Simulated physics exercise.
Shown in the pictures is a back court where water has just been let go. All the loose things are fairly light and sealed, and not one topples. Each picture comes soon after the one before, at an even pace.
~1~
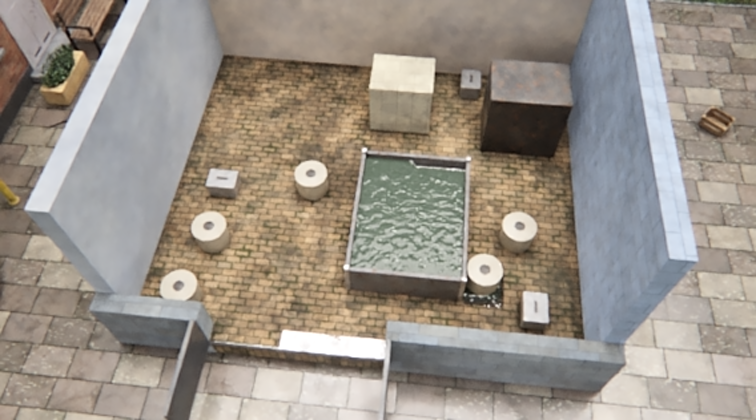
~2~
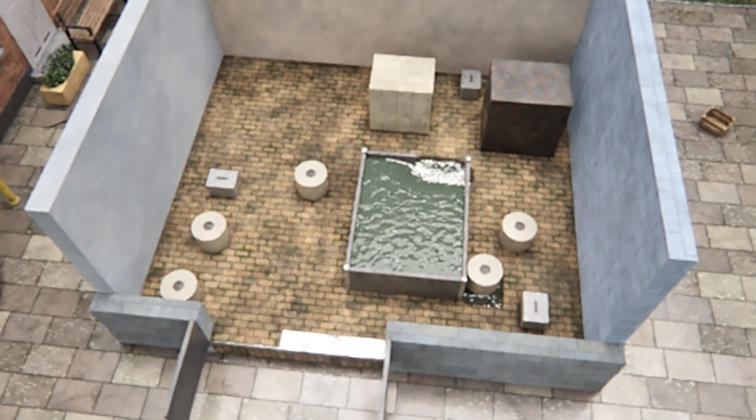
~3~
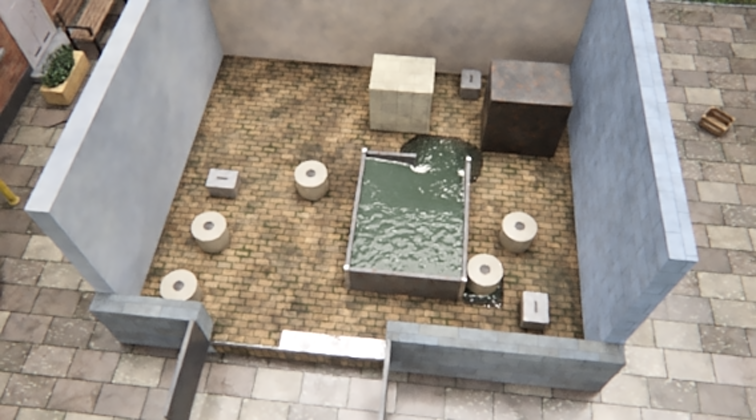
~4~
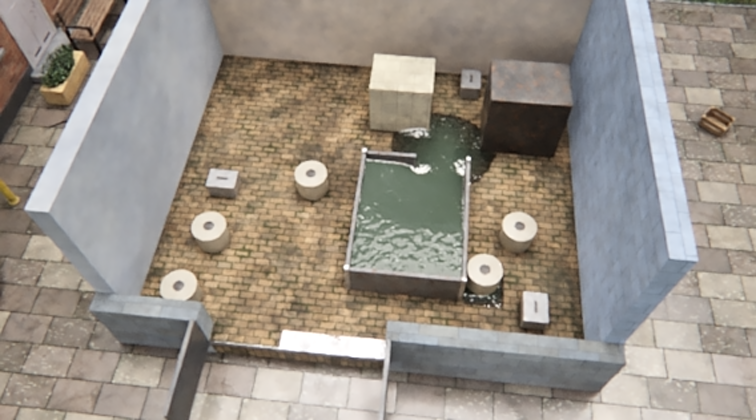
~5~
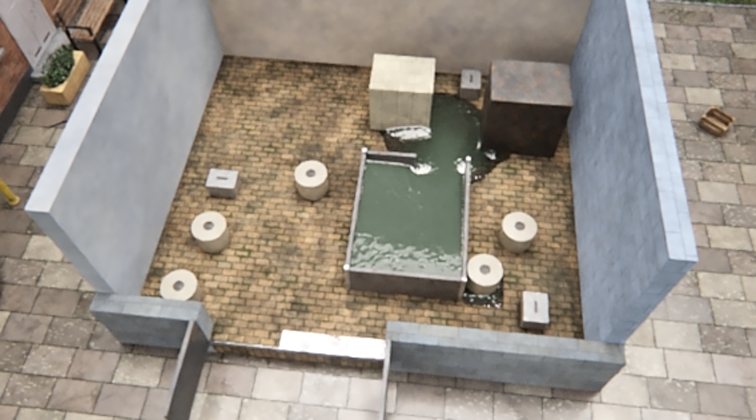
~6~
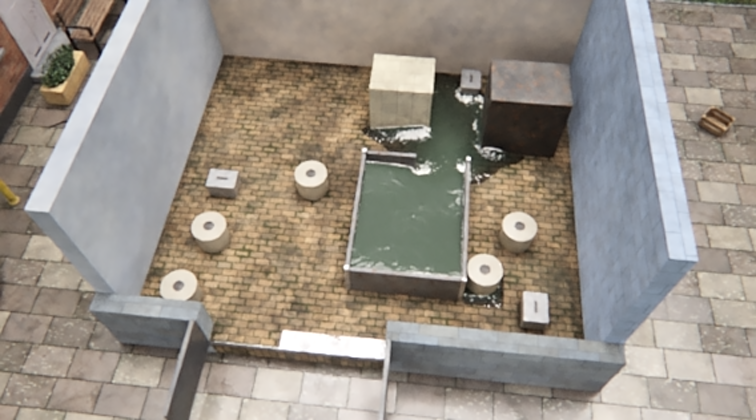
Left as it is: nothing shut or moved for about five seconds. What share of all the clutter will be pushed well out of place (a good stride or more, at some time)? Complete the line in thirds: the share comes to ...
The share comes to less than a third.
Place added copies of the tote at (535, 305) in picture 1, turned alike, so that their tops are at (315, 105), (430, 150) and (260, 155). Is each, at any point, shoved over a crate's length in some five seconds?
Outcome per entry: Stays where it is / knocked aside / stays where it is.
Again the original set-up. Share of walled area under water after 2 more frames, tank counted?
I'd call it close to 20 per cent.
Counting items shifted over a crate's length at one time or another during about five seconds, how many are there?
My tally gives 1.
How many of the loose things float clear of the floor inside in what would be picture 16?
That makes 0.
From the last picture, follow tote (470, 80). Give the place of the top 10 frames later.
Estimated position: Roughly (536, 89).
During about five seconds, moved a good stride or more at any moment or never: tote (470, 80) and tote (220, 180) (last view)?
Each in turn - got displaced / didn't go far.
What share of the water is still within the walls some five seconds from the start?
It comes to about 100 parts in a hundred.
A moment on, 0 of 8 are well off their spots; 0 afloat.
Next, 1 of 8 are well off their spots; 0 afloat.
Later, 1 of 8 are well off their spots; 1 afloat.
In the end, 0 of 8 are well off their spots, and 1 have been at some point; 1 afloat.
